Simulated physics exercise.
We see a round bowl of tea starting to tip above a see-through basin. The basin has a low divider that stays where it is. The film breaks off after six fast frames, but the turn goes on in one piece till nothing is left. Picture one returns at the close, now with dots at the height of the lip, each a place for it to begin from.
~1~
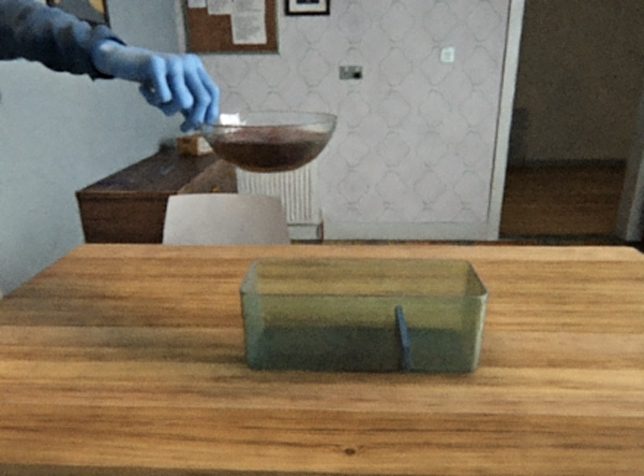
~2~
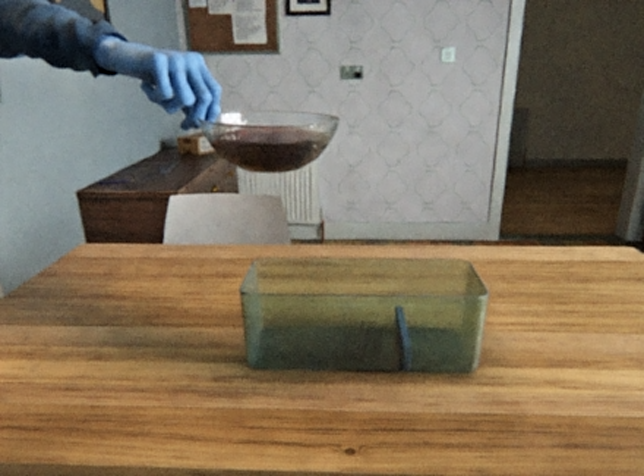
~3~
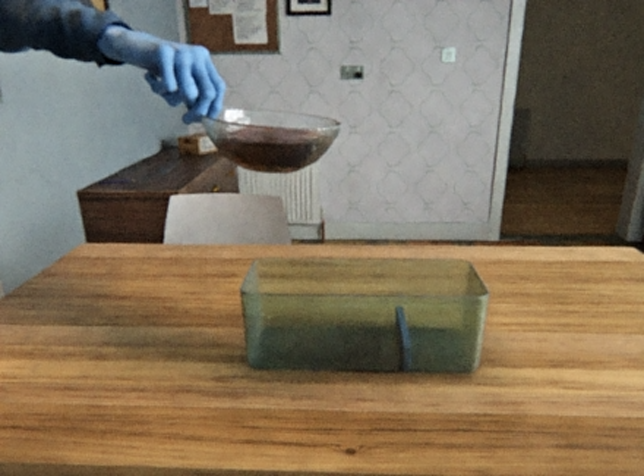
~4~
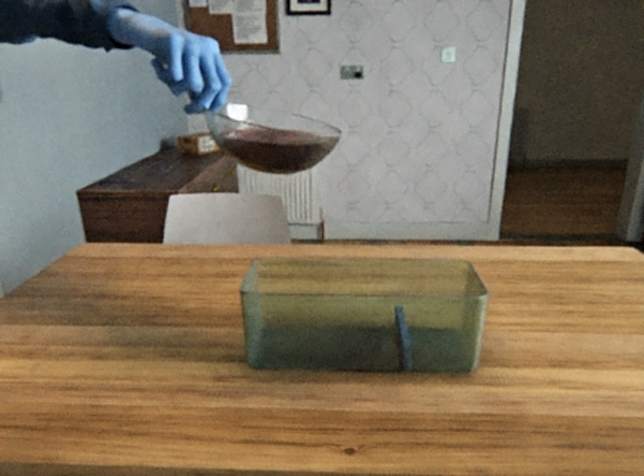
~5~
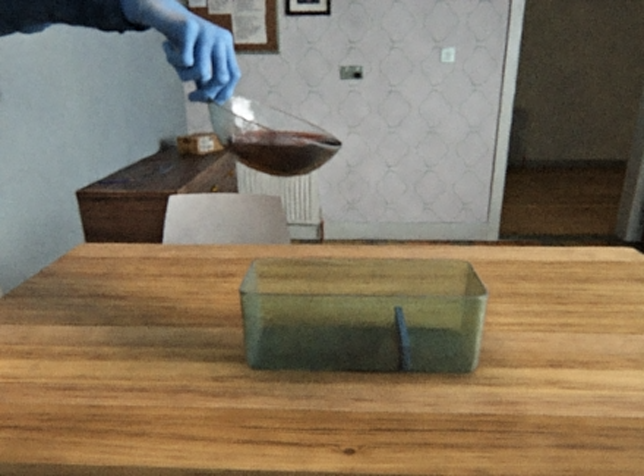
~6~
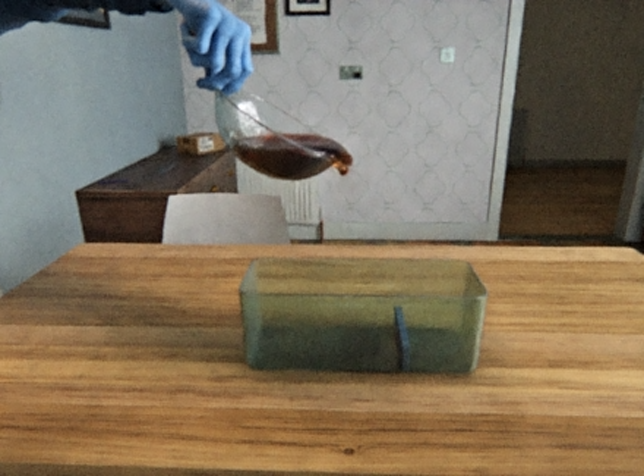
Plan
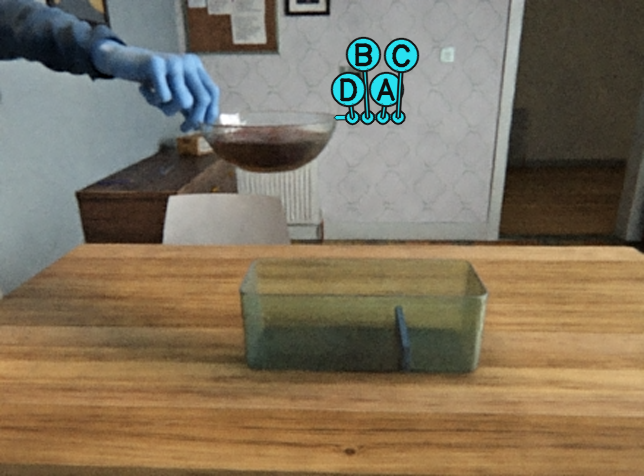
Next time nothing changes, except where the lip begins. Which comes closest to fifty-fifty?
I would pick dot B.
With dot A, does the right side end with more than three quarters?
No, it does not.
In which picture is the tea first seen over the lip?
Picture 6.
On the marked copy, A at (382, 117); B at (367, 117); C at (398, 117); D at (352, 117).
With A, about 33 % ends left of the wall and 66 % right of it.
With B, about 45 % ends left of the wall and 55 % right of it.
With C, about 28 % ends left of the wall and 71 % right of it.
With D, about 67 % ends left of the wall and 31 % right of it.
